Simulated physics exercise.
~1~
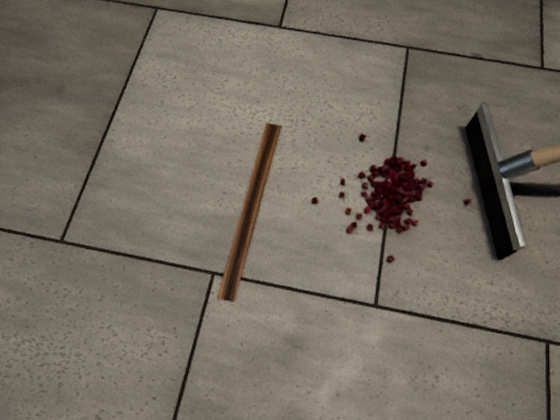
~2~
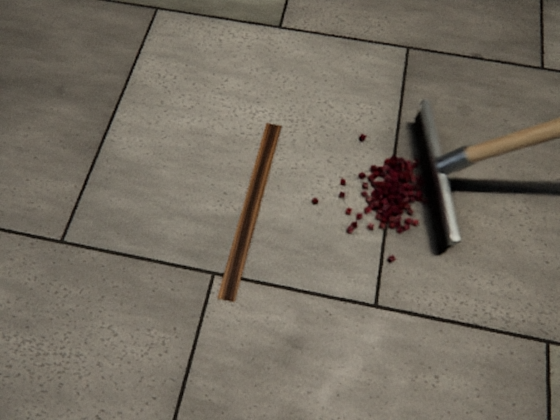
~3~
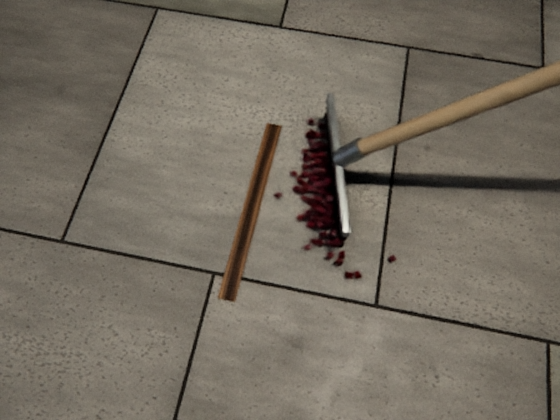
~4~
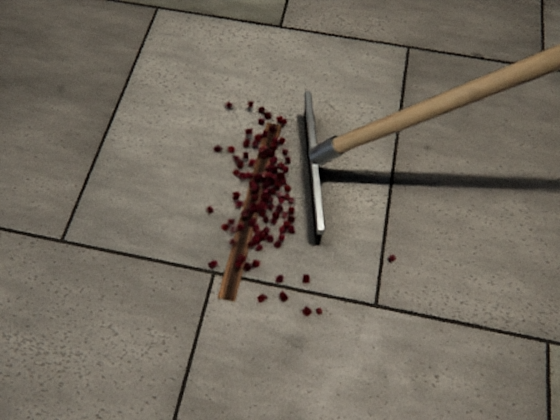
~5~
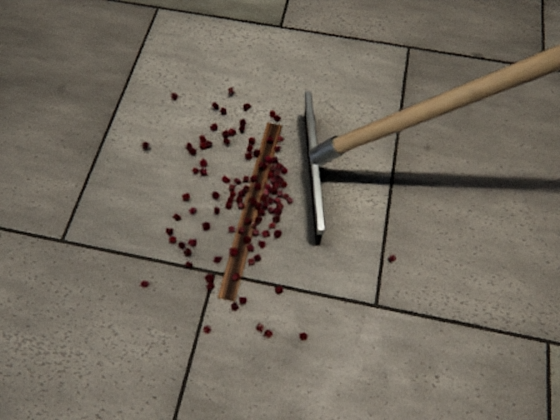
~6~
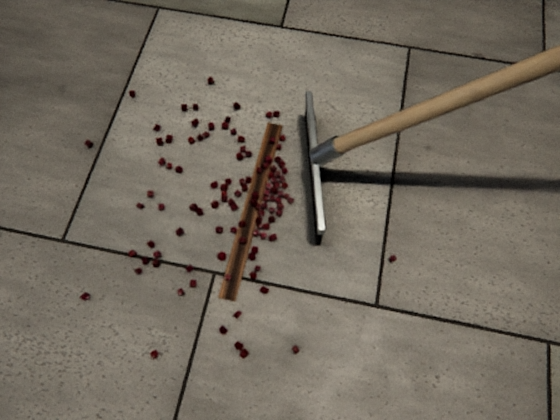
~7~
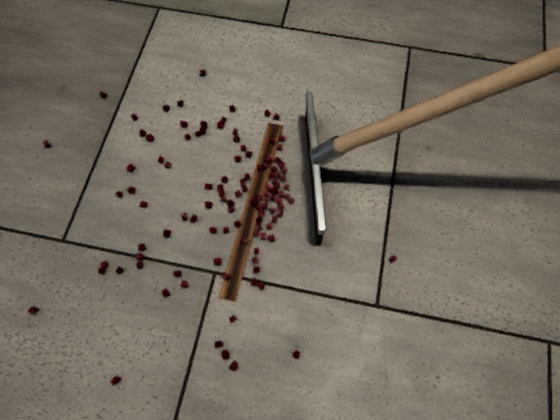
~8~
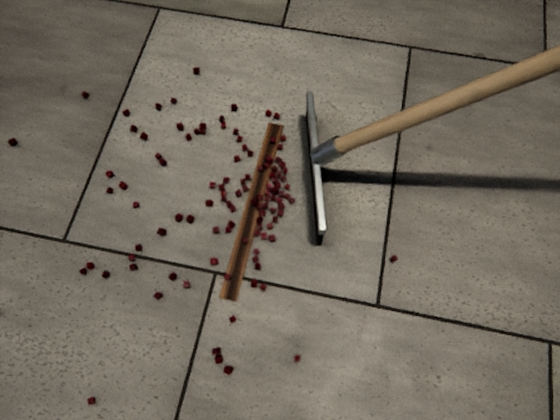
A squeegee with a pale wooden handle stands at the right of a grey tiled floor, seen from above at a slant, beside a heap of small dark red beetroot cubes. A narrow brown wooden strip lies fixed to the left of the heap. The squeegee sweeps left, gathers the cubes into a long bank against its blade and stops short of the strip. The cubes run on without it, many tumbling over the strip and scattering across the tiles beyond. At the end about half remain crowded along the strip, while the rest lie spread mostly to the left.
